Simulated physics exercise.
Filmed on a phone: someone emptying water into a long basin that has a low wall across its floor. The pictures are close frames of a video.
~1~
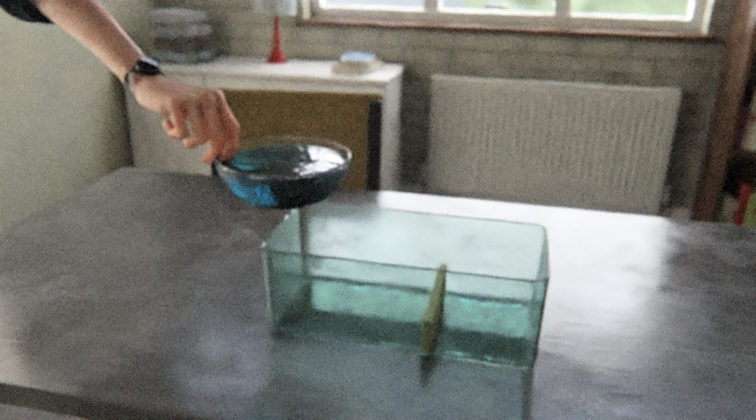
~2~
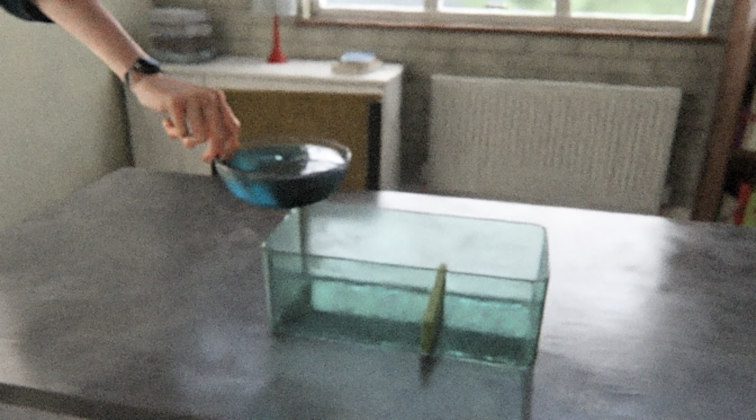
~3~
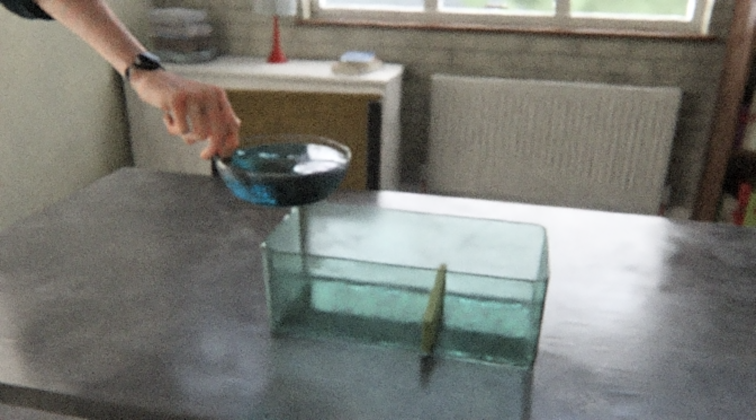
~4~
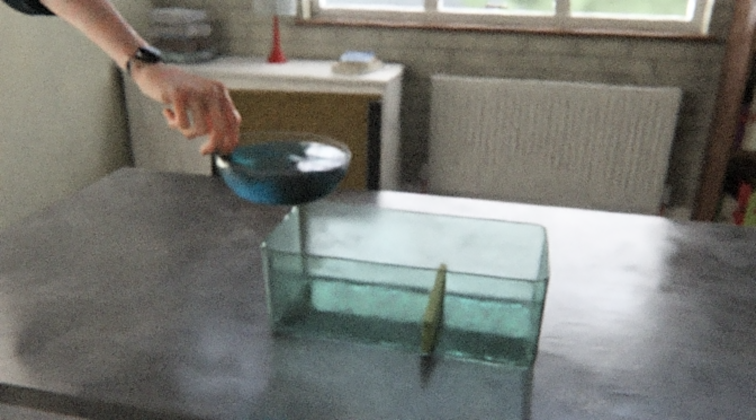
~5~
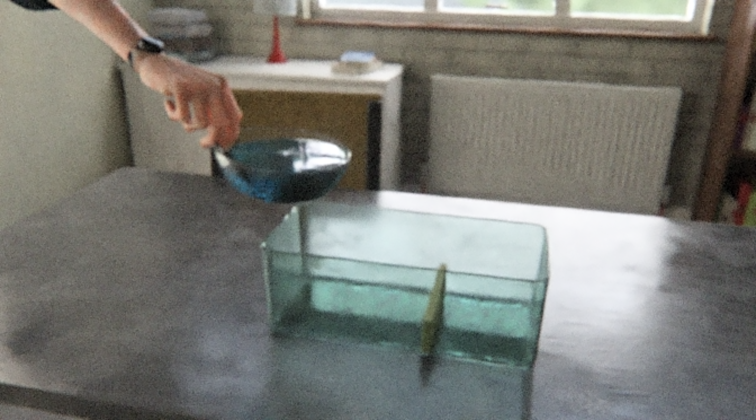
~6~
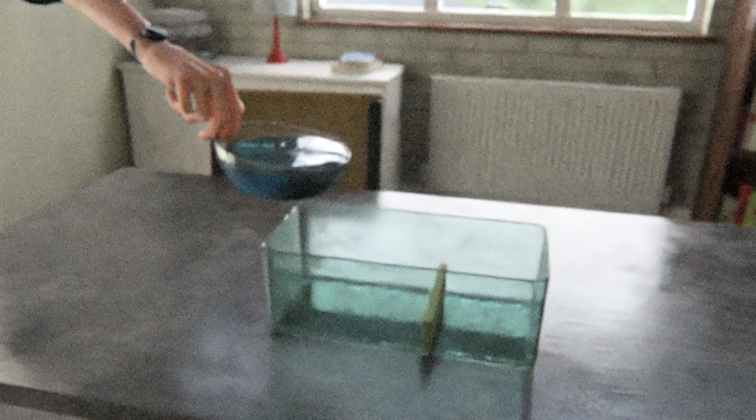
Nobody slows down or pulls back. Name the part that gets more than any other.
Most lies in the left part.
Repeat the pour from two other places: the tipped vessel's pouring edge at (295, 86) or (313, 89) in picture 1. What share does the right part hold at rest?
Roughly 10 per cent, and 5 per cent.
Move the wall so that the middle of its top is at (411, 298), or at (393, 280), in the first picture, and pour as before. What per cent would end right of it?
Near 65 % and 90 %.
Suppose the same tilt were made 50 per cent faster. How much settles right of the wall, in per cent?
About 35 per cent.
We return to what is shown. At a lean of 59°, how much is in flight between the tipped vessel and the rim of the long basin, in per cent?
Some 35 per cent.
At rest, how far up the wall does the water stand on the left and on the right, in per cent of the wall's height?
Near 40 on the left, 10 on the right.
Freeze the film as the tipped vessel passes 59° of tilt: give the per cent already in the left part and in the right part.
Near 30 on the left, 0 on the right.
A moment on, the tilt is 59° and 34 per cent is still to pour, 29 is left of the wall and 0 right of it.
Next, the tilt is 94° and 1 per cent is still to pour, 79 is left of the wall and 16 right of it.
Then the tilt is 106° and 0 per cent is still to pour, 83 is left of the wall and 16 right of it.
Later the tilt is 106° and 0 per cent is still to pour, 82 is left of the wall and 17 right of it.
At rest 82 per cent lies left of the wall, 17 right of it and 1 outside.
